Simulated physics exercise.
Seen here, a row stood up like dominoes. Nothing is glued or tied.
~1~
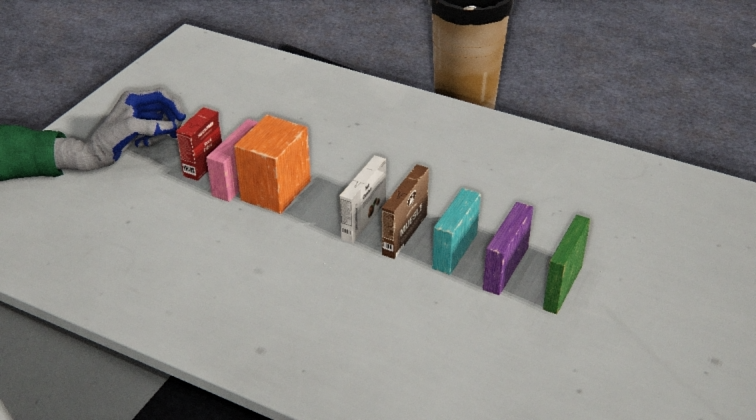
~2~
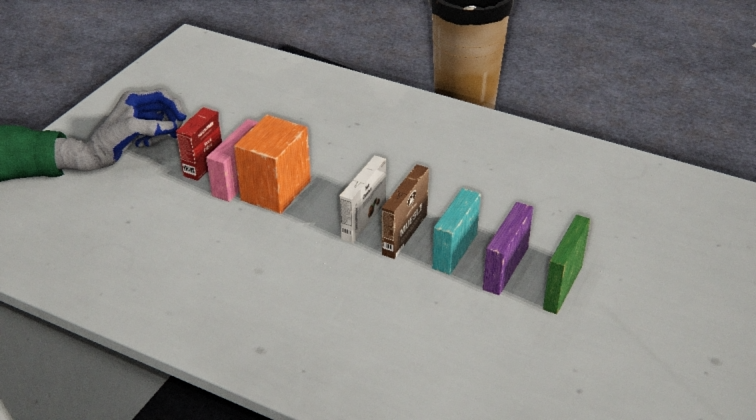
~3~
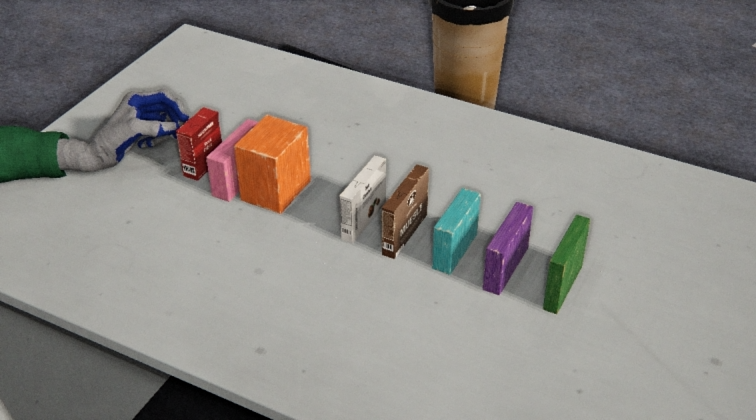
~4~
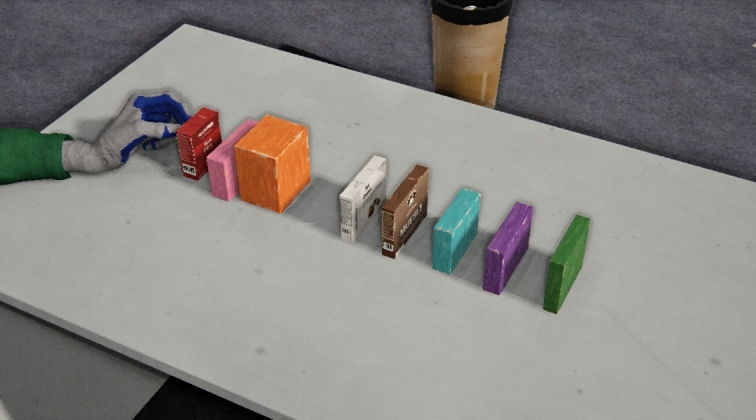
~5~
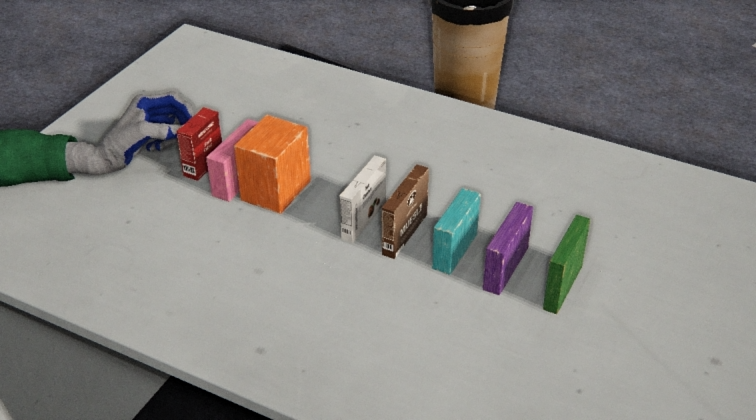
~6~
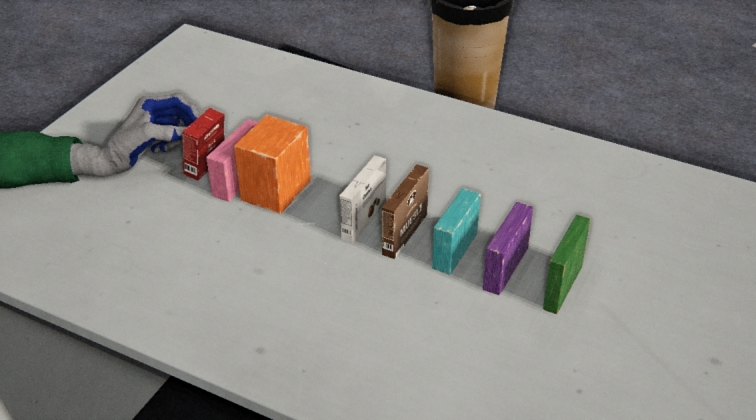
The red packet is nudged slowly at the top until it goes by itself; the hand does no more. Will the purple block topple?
The purple block is still upright.
Then, 0.10 s later than the last frame, red packet 18° over.
Then, 0.30 s later than the last frame, red packet 28° over; pink board tilted by 10°.
Then, 0.40 s later than the last frame, red packet 31° over; pink board tilted by 15°.
Then, 0.90 s later than the last frame, red packet 31° over; pink board tilted by 14°.
When it is over, left askew, pink board; the other 5 as before. End places, in pixels of the last picture, purple block near (508, 248).
